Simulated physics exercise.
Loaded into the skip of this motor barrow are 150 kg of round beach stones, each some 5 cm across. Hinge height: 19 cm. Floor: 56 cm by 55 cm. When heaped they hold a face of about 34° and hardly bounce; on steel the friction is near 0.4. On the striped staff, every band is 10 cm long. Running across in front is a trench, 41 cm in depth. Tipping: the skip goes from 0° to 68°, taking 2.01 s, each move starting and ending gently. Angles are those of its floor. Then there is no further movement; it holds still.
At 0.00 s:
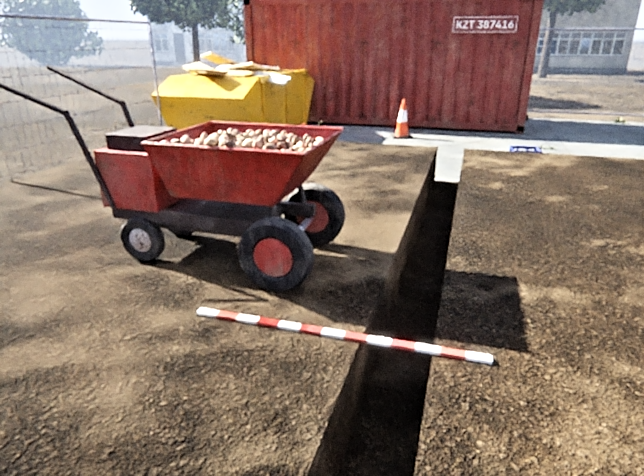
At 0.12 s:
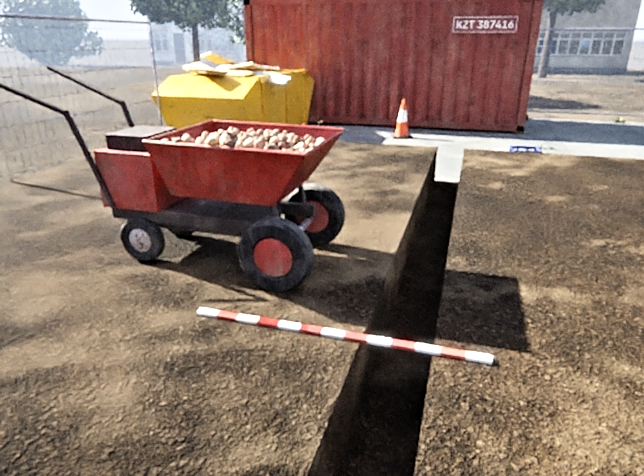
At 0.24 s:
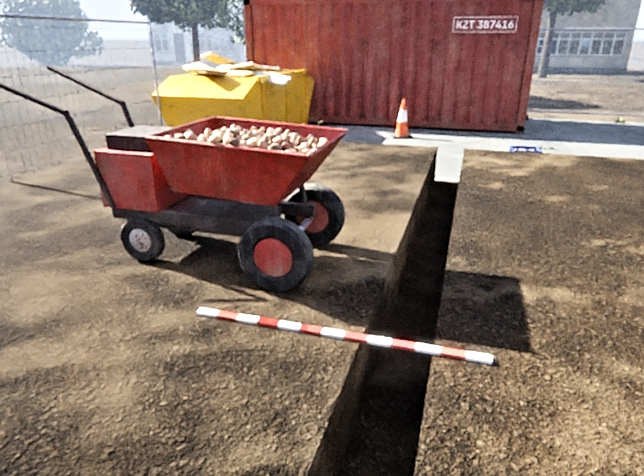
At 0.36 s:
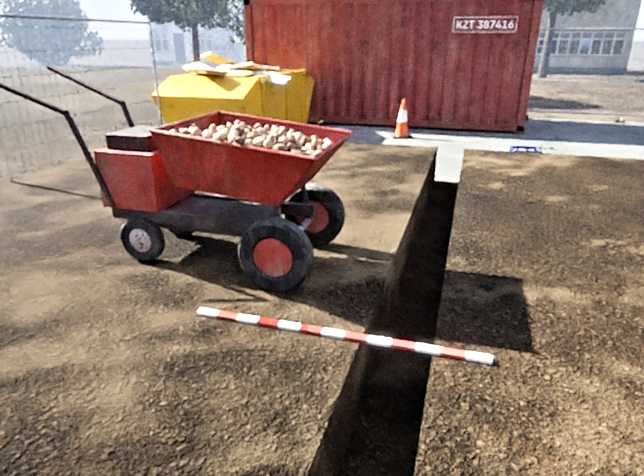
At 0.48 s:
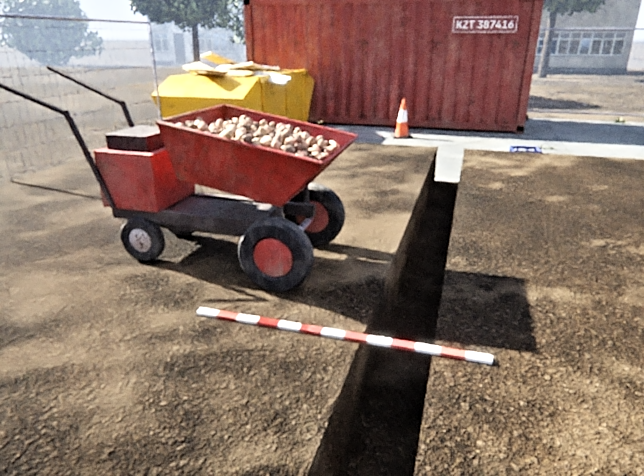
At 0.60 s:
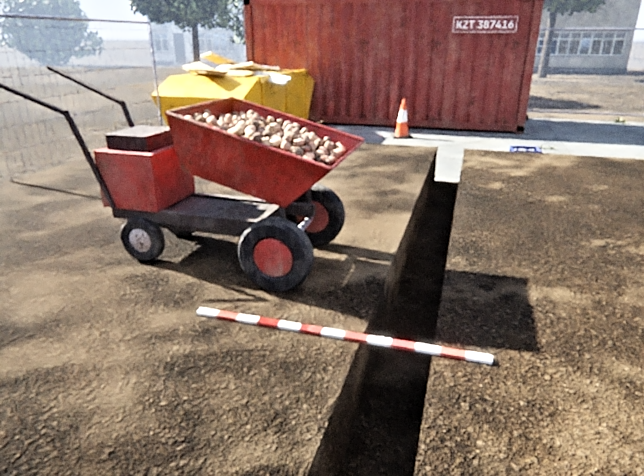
The red skip of a motor barrow, loaded with round stones, starts level and tilts gradually forward to the right, its rear rising, while the wheeled base stays still beside a trench with a red-and-white striped staff across it.
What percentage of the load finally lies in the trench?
About 82 per cent.
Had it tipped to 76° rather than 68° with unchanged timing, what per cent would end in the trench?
Then about 80 per cent.
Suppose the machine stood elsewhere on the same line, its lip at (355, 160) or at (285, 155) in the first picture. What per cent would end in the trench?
Result: Close to 30 then close to 100 per cent.
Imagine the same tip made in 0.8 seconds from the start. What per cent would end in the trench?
65 %.
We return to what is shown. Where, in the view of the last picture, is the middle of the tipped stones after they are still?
About (418, 327).
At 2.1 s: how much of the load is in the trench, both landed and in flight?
Close to 45 per cent has got there by then.
After 1.5 s the floor is at 57°; 97 % in the skip, 3 % in the trench; the foremost stones are at (420, 270).
After 2.1 s the floor is at 68°; 45 % in the skip, 43 % in the trench, 12 % past the trench; the foremost stones are at (517, 293).
After 2.5 s the floor is at 68°; 23 % in the skip, 59 % in the trench, 18 % past the trench; the foremost stones are at (560, 308).
After 4.4 s the floor is at 68°; 0 % in the skip, 82 % in the trench, 18 % past the trench; the foremost stones are at (573, 312).
